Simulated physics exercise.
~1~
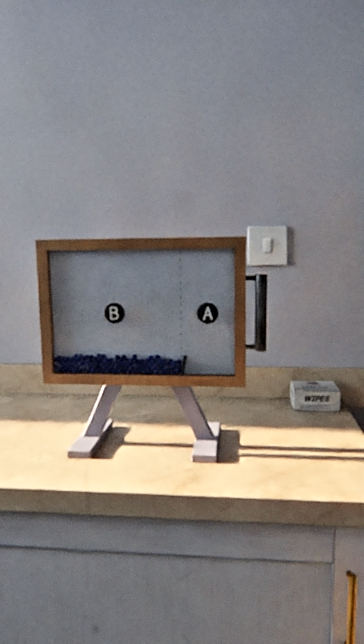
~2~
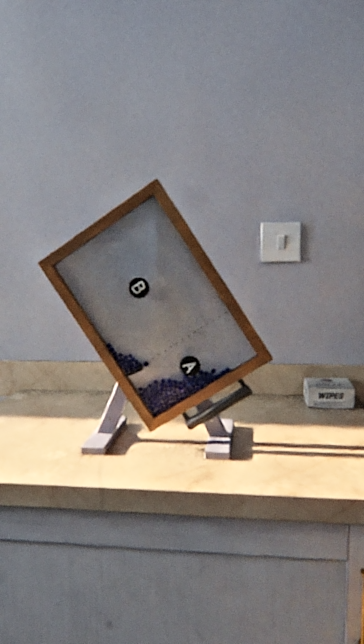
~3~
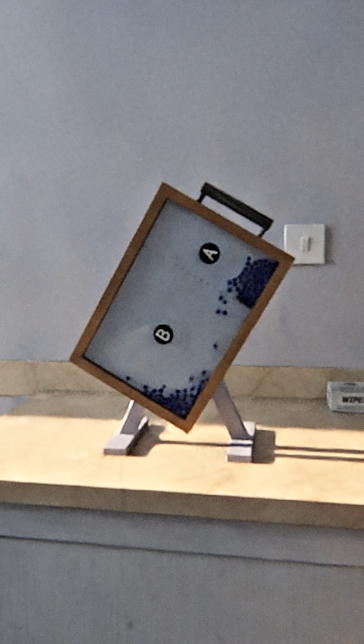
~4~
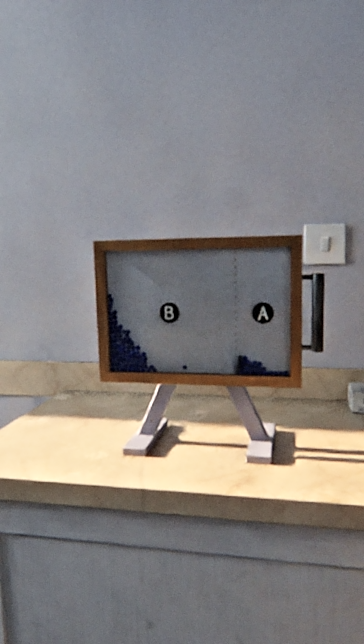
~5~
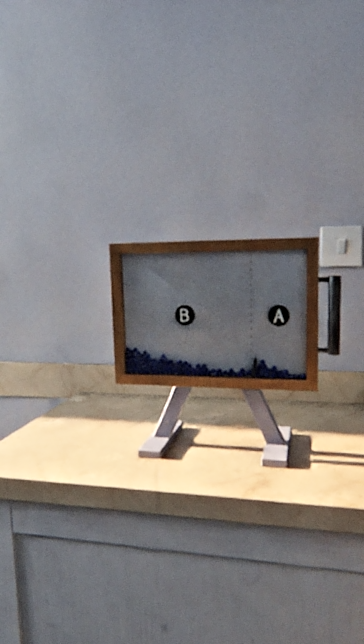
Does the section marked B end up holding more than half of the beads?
Yes, well over half of the beads end up in section B. A smaller but noticeable share lies in section A.
